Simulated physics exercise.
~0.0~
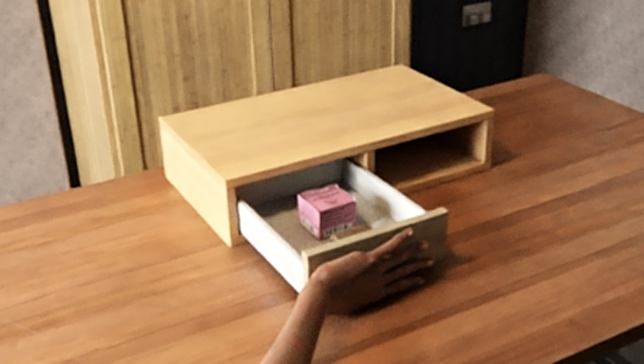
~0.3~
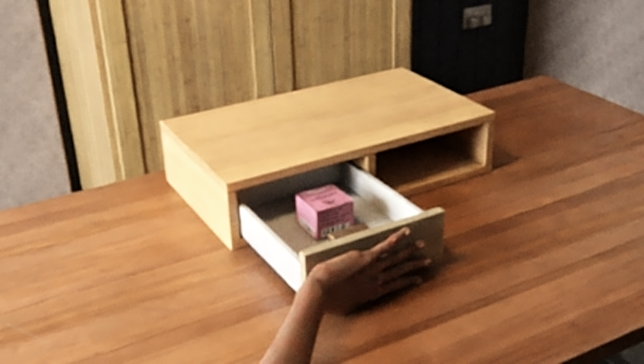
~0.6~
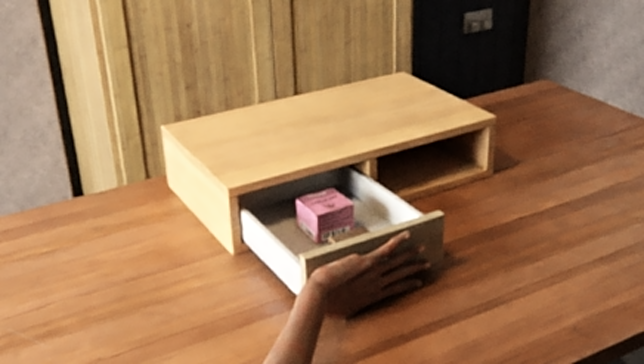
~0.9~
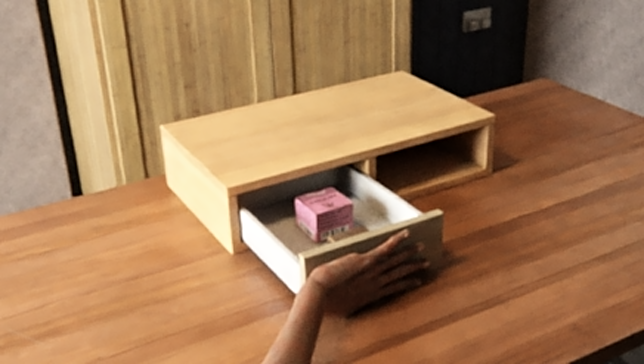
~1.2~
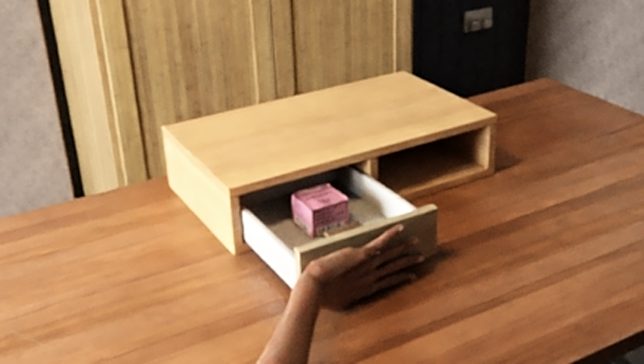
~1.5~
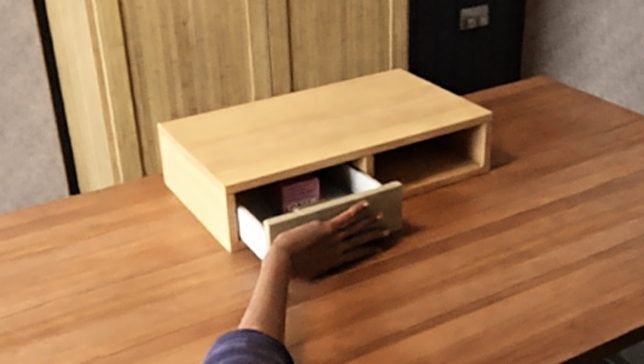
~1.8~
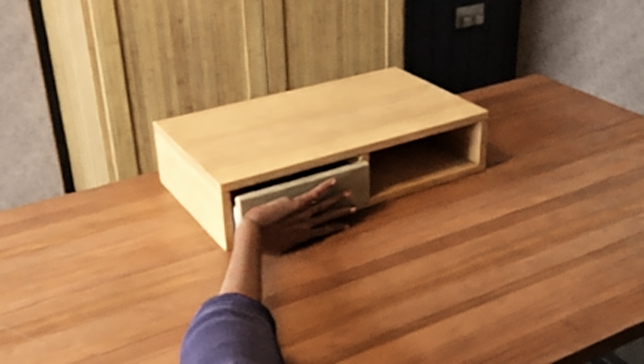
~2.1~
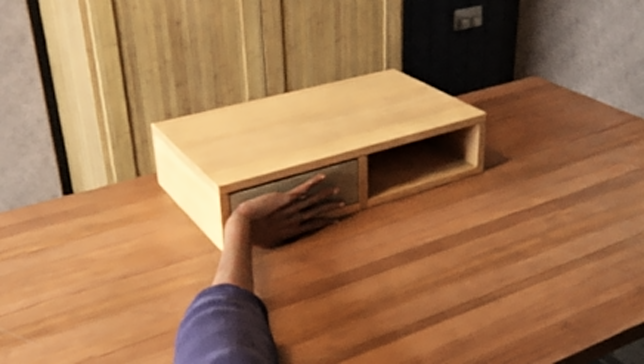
A hand pushes the open drawer holding a pink carton into the wooden chest until it shuts.
